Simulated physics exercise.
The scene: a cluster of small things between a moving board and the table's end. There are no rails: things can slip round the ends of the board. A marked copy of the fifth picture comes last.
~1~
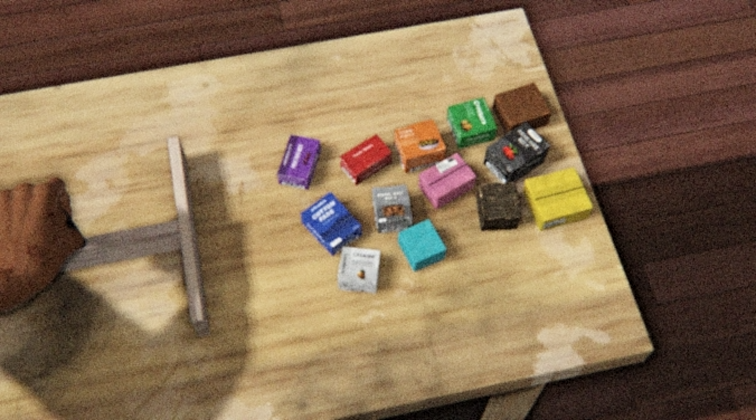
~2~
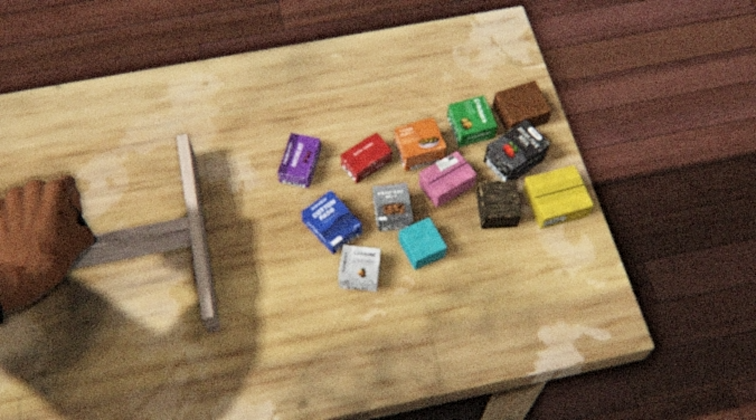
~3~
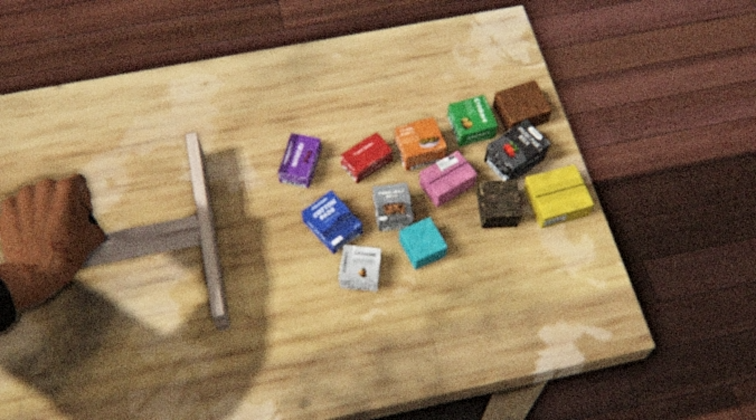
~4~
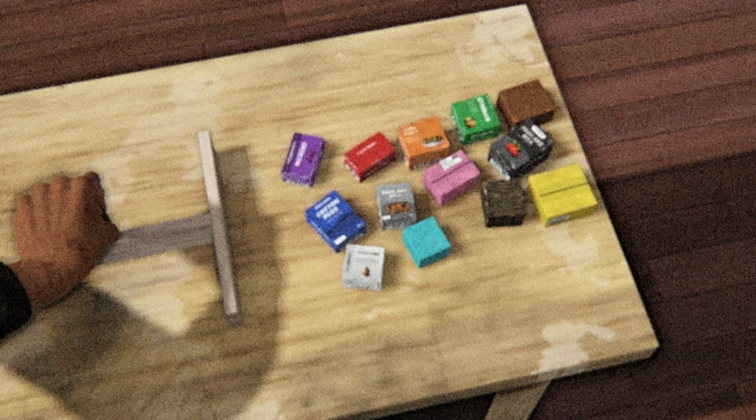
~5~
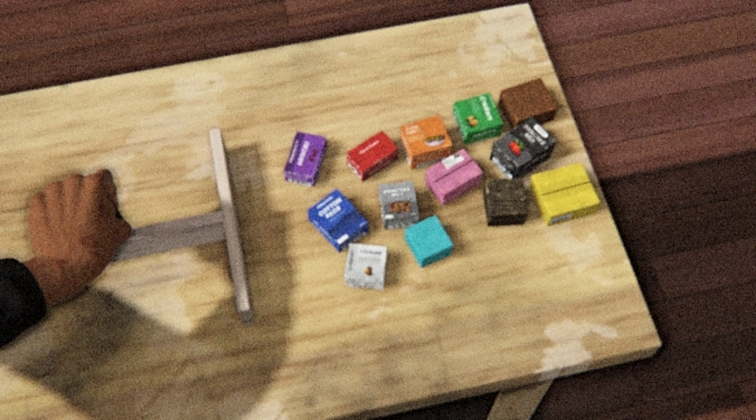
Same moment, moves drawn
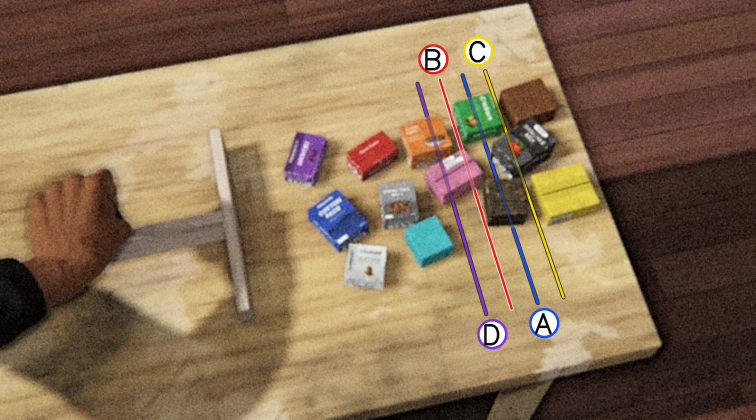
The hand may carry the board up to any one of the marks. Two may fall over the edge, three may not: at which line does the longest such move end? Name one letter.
It should halt at D.
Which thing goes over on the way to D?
The brown block goes over.
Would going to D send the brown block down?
Yes.
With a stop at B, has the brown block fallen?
By then, yes.
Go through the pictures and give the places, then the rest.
Yellow box (557, 200); green packet (471, 123); white packet (359, 270), in the first picture.
Board (194, 221); grey packet (392, 207), in the second picture.
Board (204, 219); orange packet (420, 144), in the third picture.
Board (217, 217); brown block (525, 106), in the fourth picture.
Board (228, 214); purple packet (305, 159); black block (505, 202); blue box (338, 221), in the fifth picture.
On the copy, A at (497, 181); B at (473, 186); C at (522, 176); D at (449, 191).
On D. First, board (309, 199); purple packet (320, 153); blue box (347, 222).
Then, board (389, 183); brown block (548, 98); black packet (528, 148).
Finally, board (447, 172); brown block over the edge; black packet (577, 131); one fallen.
By contrast, A drops four; B drops four; C drops seven.
